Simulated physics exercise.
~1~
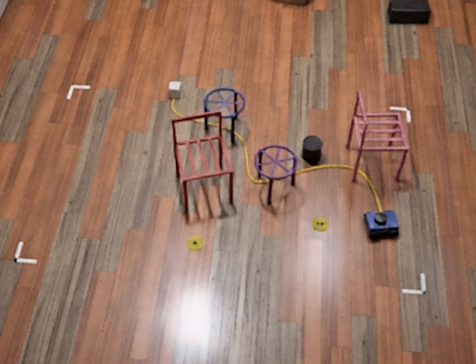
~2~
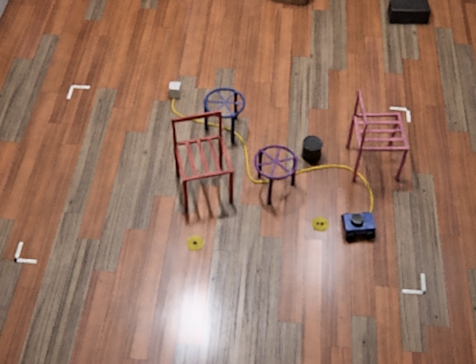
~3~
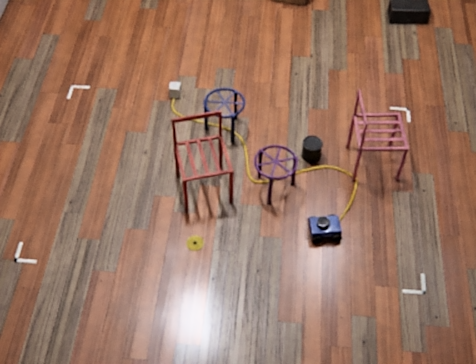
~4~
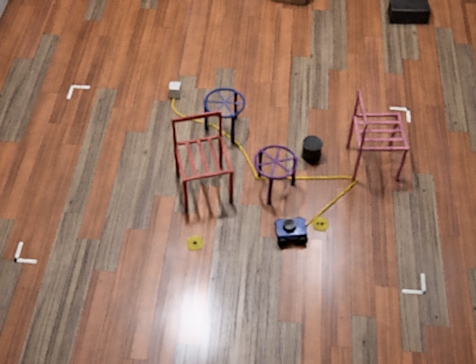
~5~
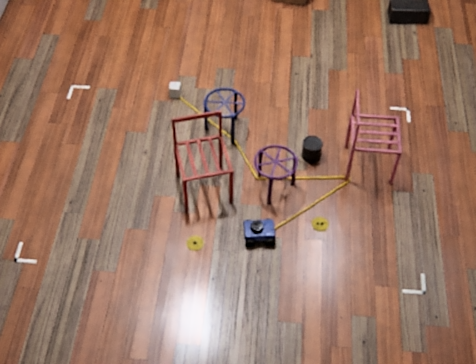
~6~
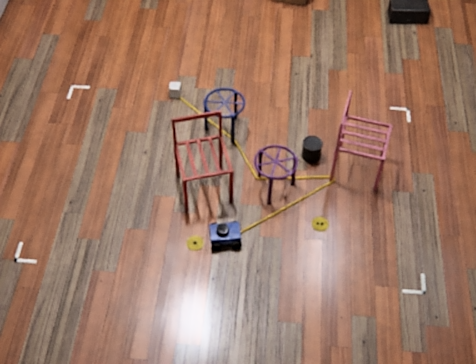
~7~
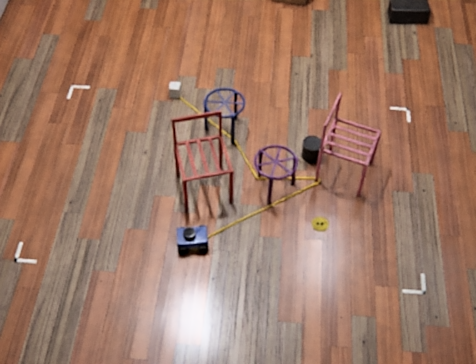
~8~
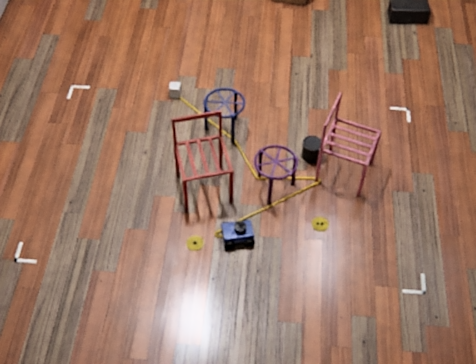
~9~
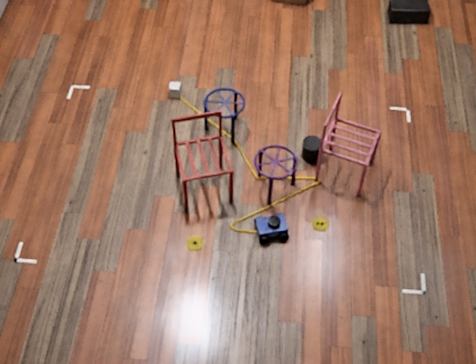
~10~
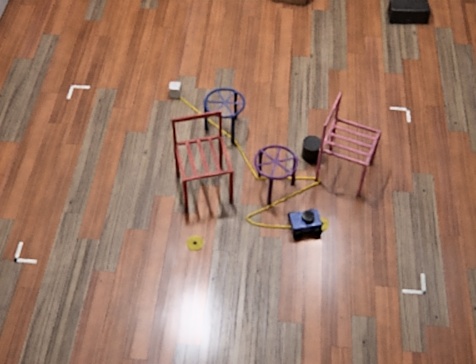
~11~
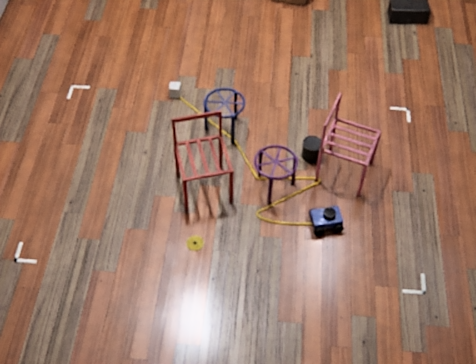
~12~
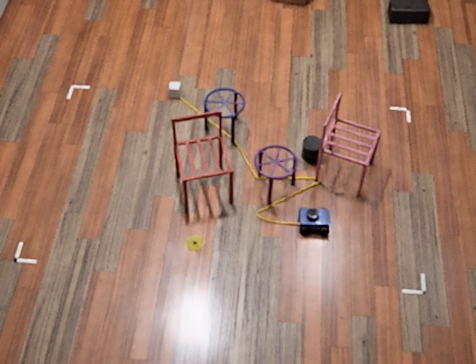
On a wood-plank floor, a yellow lead winds from a small pale block past a red chair, two round stools, a black bin and a pink chair to a small blue cart at the right. The cart drives left, passing over one yellow mark, and the slack lead draws straight against the pink chair. As the cart carries on to the second mark, by the red chair, the lead drags the pink chair left and turns it, close to the bin. The cart then heads back right, the lead loosening behind it. It ends near the first mark, with the pink chair still displaced and everything else standing in place.
